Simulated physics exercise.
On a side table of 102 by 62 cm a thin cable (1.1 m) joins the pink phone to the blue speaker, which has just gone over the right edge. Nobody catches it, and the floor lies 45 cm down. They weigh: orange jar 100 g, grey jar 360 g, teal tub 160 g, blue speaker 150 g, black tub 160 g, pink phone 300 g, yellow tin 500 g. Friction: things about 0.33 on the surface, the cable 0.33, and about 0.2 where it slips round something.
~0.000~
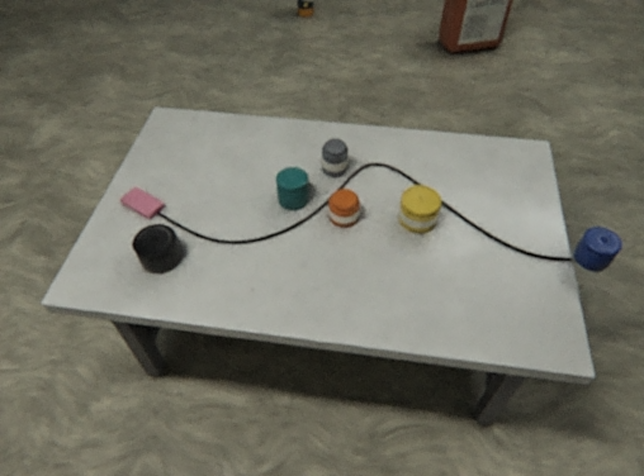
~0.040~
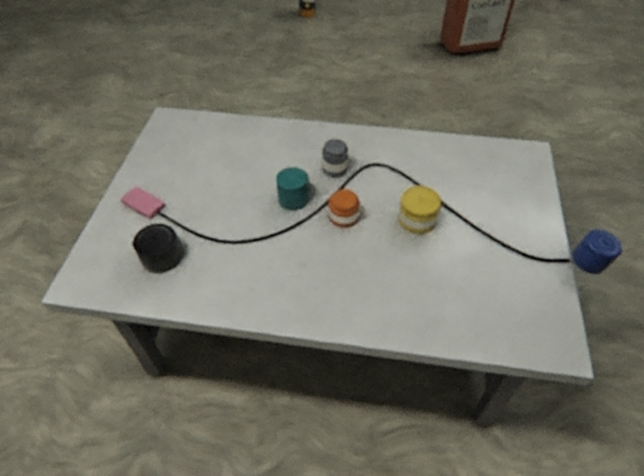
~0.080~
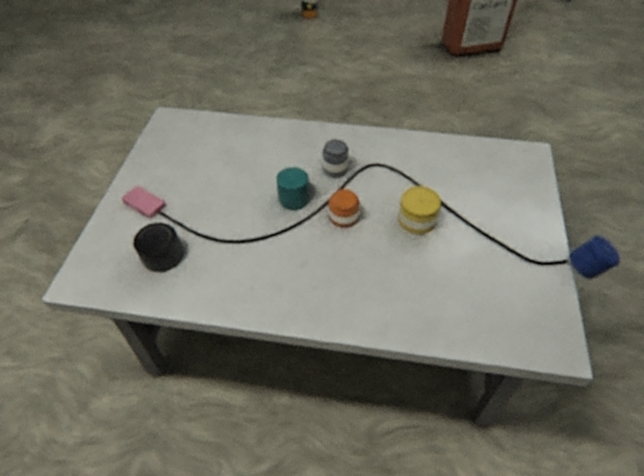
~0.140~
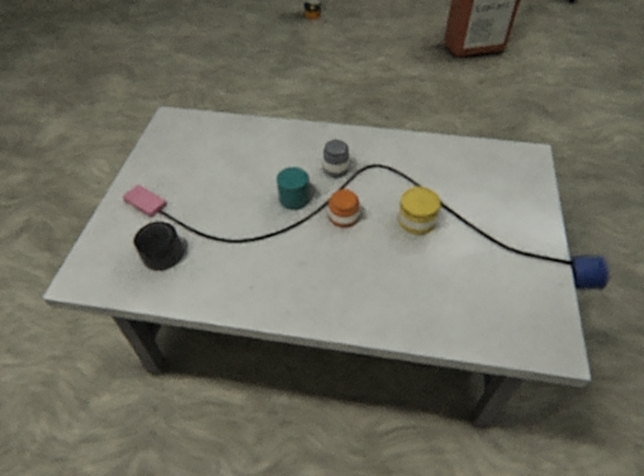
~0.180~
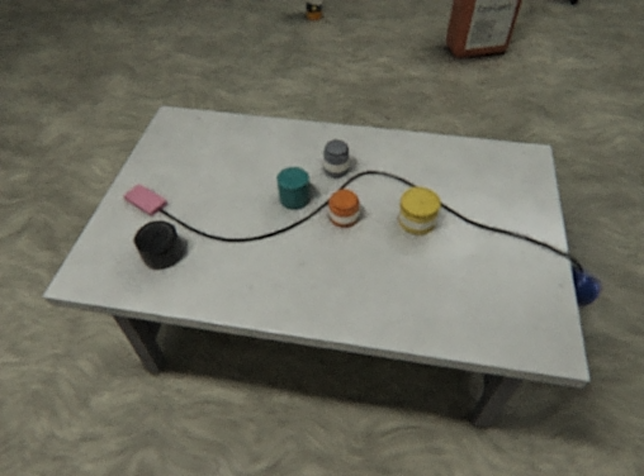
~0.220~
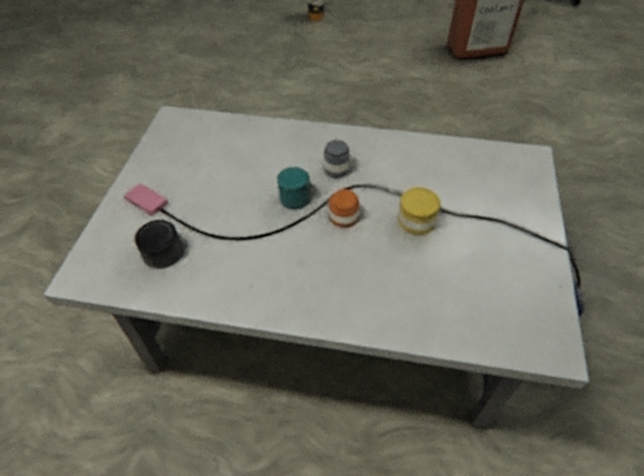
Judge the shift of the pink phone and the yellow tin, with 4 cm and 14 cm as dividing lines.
In order: The pink phone slides into the middle band; the yellow tin barely shifts.
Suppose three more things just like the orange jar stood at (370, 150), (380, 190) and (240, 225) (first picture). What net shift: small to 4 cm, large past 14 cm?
In that order: Small, middling, middling.
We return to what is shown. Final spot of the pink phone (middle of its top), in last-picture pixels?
Near (177, 196).
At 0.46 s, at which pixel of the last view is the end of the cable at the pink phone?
Around (187, 199).
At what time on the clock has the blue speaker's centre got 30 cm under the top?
About: 0.70 s.
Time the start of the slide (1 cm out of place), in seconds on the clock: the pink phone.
About: Pink phone 0.34 s.
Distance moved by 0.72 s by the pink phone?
Pink phone 8 cm.
At 0.5 s, the cable's tail end at (187, 199); pink phone 4 cm off its start, blue speaker over the edge, orange jar 1 cm off its start.
At 0.7 s, the cable's tail end at (199, 201); pink phone 7 cm off its start, blue speaker over the edge, orange jar 1 cm off its start.
At 1.0 s, the cable's tail end at (199, 201); pink phone 7 cm off its start at (177, 196), blue speaker over the edge, orange jar 1 cm off its start at (345, 202).
At 1.2 s, the cable's tail end at (199, 201); pink phone 7 cm off its start, blue speaker over the edge, orange jar 1 cm off its start.
At 2.4 s, the cable's tail end at (199, 201); pink phone 7 cm off its start at (177, 196), yellow tin 0 cm off its start at (421, 200), blue speaker over the edge, orange jar 1 cm off its start at (346, 202).
